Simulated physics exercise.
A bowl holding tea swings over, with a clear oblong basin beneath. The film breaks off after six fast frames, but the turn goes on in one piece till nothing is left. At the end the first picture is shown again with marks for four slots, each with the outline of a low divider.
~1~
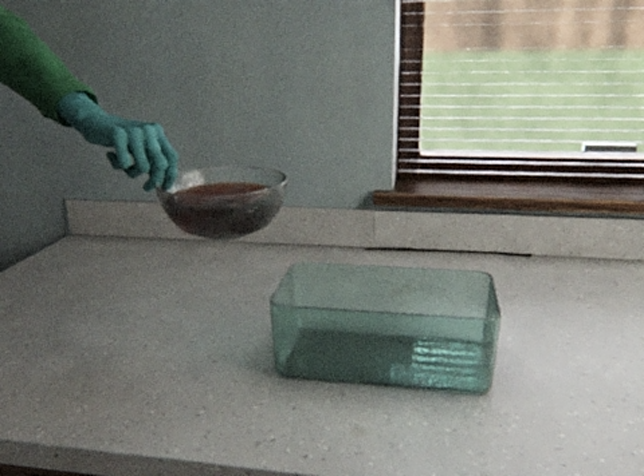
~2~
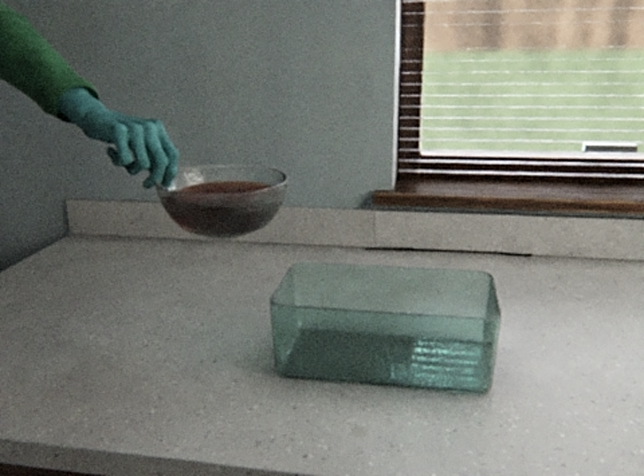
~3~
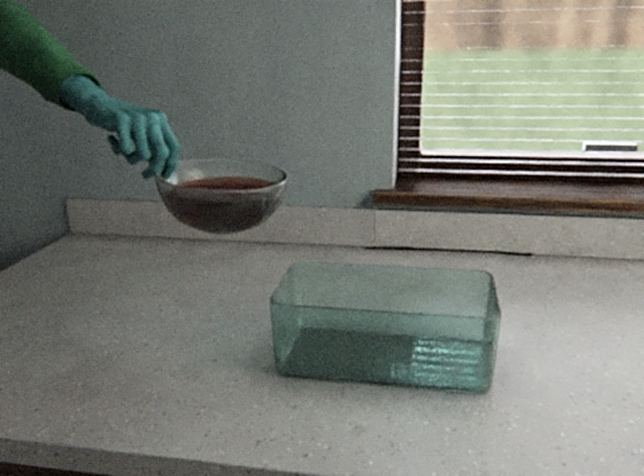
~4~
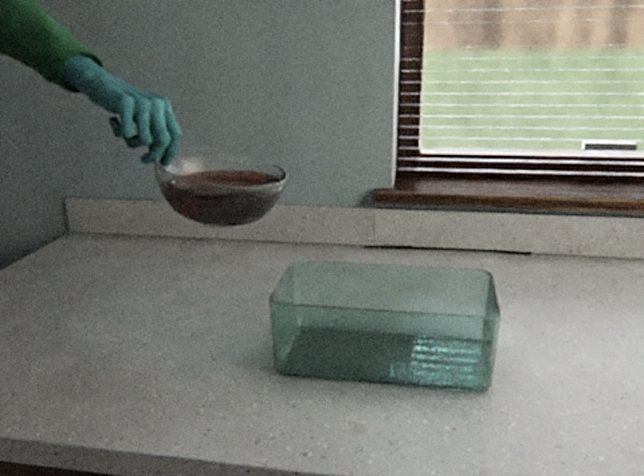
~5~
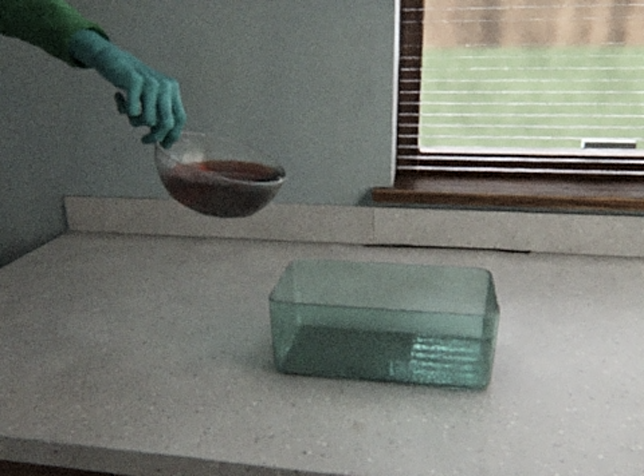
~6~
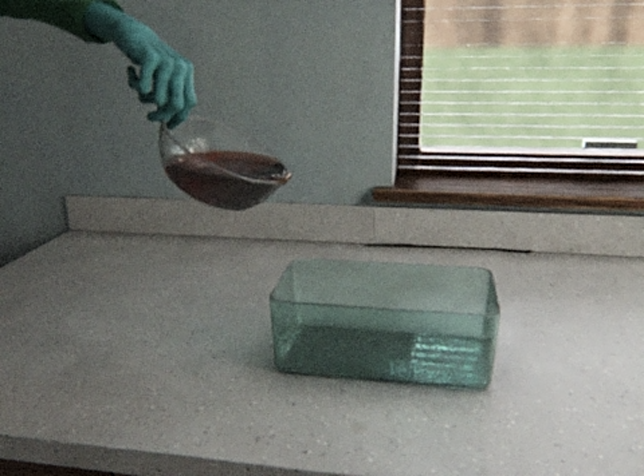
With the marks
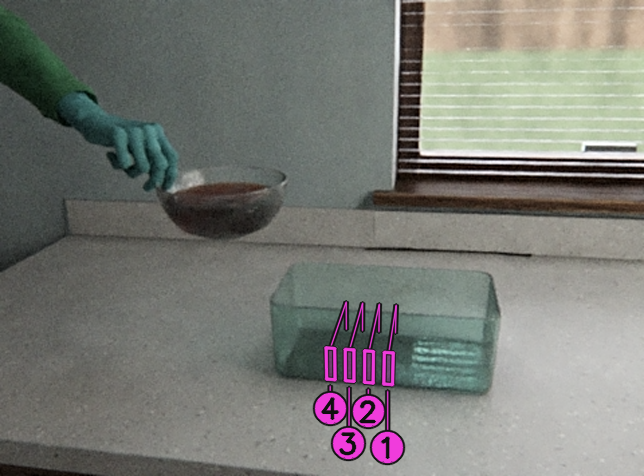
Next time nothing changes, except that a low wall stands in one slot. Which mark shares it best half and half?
2 works best here.
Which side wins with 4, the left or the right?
The right side.
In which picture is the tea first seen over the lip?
In picture 6.
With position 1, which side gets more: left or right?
The left one.
On the marked copy, 1 at (387, 391); 2 at (368, 389); 3 at (349, 387); 4 at (330, 386).
Choosing 1, about 85 % ends left of the wall and 13 % right of it; 3 % is lost outside.
Choosing 2, about 47 % ends left of the wall and 51 % right of it.
Choosing 3, about 18 % ends left of the wall and 81 % right of it.
Choosing 4, about 11 % ends left of the wall and 88 % right of it.
